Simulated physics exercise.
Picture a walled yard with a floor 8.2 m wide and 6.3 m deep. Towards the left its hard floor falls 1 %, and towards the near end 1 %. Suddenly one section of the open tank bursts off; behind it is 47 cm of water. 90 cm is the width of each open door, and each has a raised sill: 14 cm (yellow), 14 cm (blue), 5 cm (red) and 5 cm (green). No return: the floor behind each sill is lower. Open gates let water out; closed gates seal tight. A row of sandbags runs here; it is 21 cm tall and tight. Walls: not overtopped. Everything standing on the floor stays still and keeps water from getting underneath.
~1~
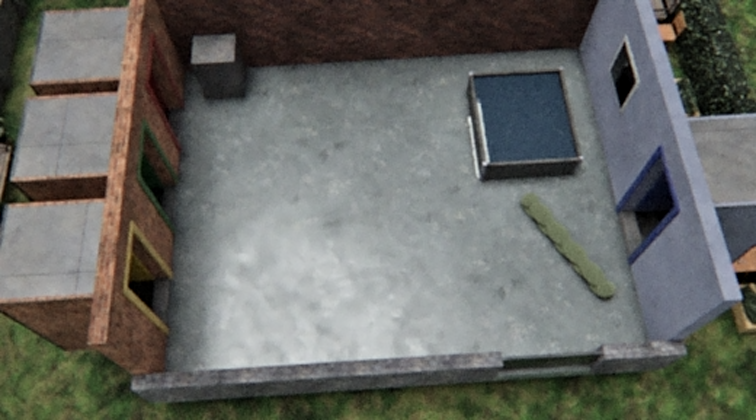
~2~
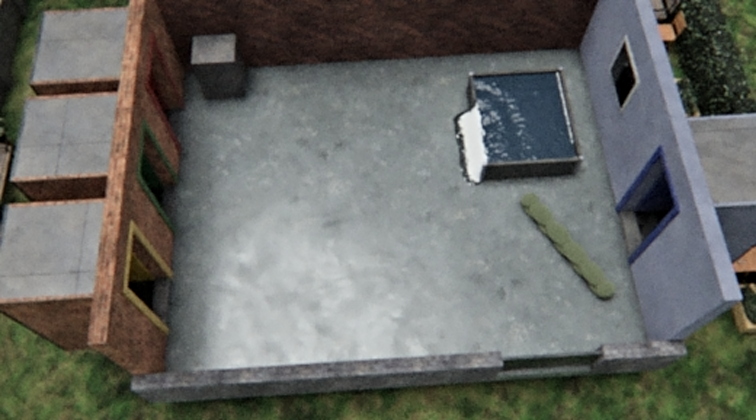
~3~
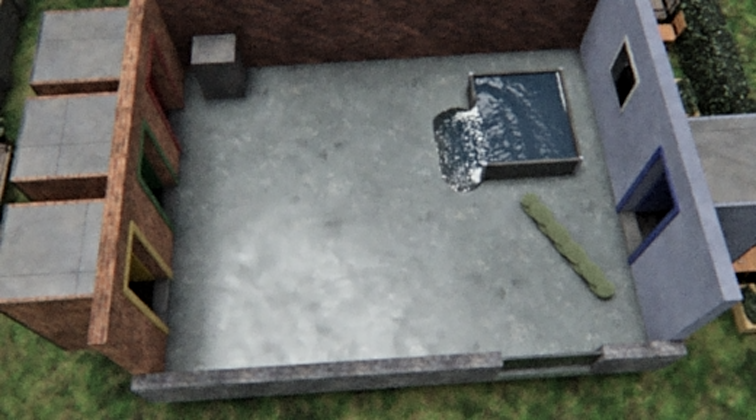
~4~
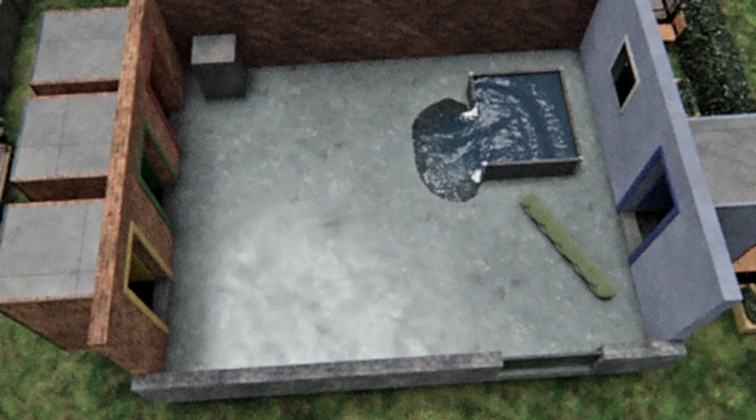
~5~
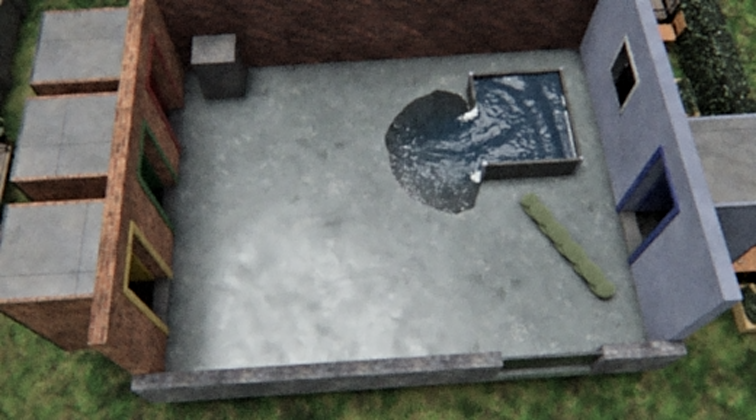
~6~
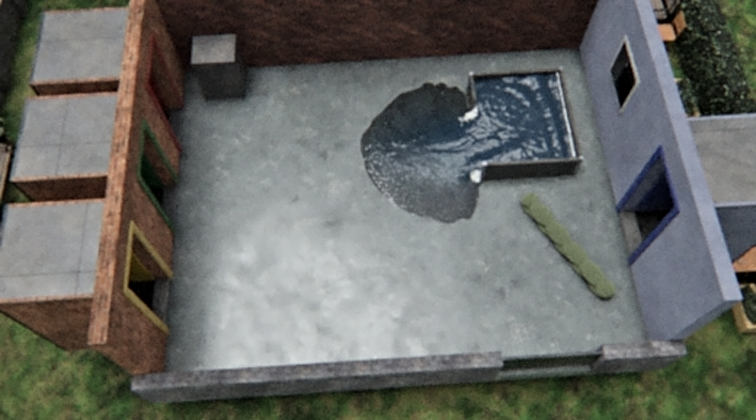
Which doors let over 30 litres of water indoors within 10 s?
At the end, the yellow door lets in less than the limit; the blue door lets in less than the limit; the red door lets in more than the limit; the green door lets in more than the limit.
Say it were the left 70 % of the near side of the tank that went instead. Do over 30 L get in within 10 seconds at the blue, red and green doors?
Here's how it goes: Blue falls short, red falls short, green falls short.
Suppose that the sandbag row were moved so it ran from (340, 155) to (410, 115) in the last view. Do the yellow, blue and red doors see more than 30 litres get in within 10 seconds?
So yellow comes out low enough, blue comes out low enough and red comes out low enough.
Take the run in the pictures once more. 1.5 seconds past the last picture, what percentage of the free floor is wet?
Covered: Roughly 40 %.
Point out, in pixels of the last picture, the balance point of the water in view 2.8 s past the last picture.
At roughly (367, 173).
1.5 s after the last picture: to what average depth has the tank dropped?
Mean depth: Some 21 cm.
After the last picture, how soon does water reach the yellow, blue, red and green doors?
Arrival: Yellow 2.2 s, blue not within the 10 s, red 1.8 s, green 1.6 s.
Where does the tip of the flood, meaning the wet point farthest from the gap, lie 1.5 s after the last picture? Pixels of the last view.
That would be close to (178, 182).
Then, 0.7 s after the last picture water covers 20 % of the floor and is deepest (24 cm) near (472, 163); yellow door not reached, blue door not reached, red door not reached, green door not reached.
Then, 1.5 s after the last picture water covers 40 % of the floor and is deepest (19 cm) near (471, 155); yellow door not reached, blue door not reached, red door not reached, green door not reached.
Then, 2.8 s after the last picture water covers 60 % of the floor and is deepest (15 cm) near (175, 225); yellow door 12 cm at the sill, 0 L in, blue door not reached, red door 14 cm at the sill, 22 L in, green door 14 cm at the sill, 34 L in.
Then, 5.3 s after the last picture water covers 60 % of the floor and is deepest (13 cm) near (164, 383); yellow door 10 cm at the sill, 0 L in, blue door not reached, red door 8 cm at the sill, 65 L in, green door 8 cm at the sill, 75 L in.
Then, 9.3 s after the last picture water covers 60 % of the floor and is deepest (12 cm) near (164, 383); yellow door 8 cm at the sill, 0 L in, blue door not reached, red door 4 cm at the sill, 75 L in, green door 8 cm at the sill, 96 L in.
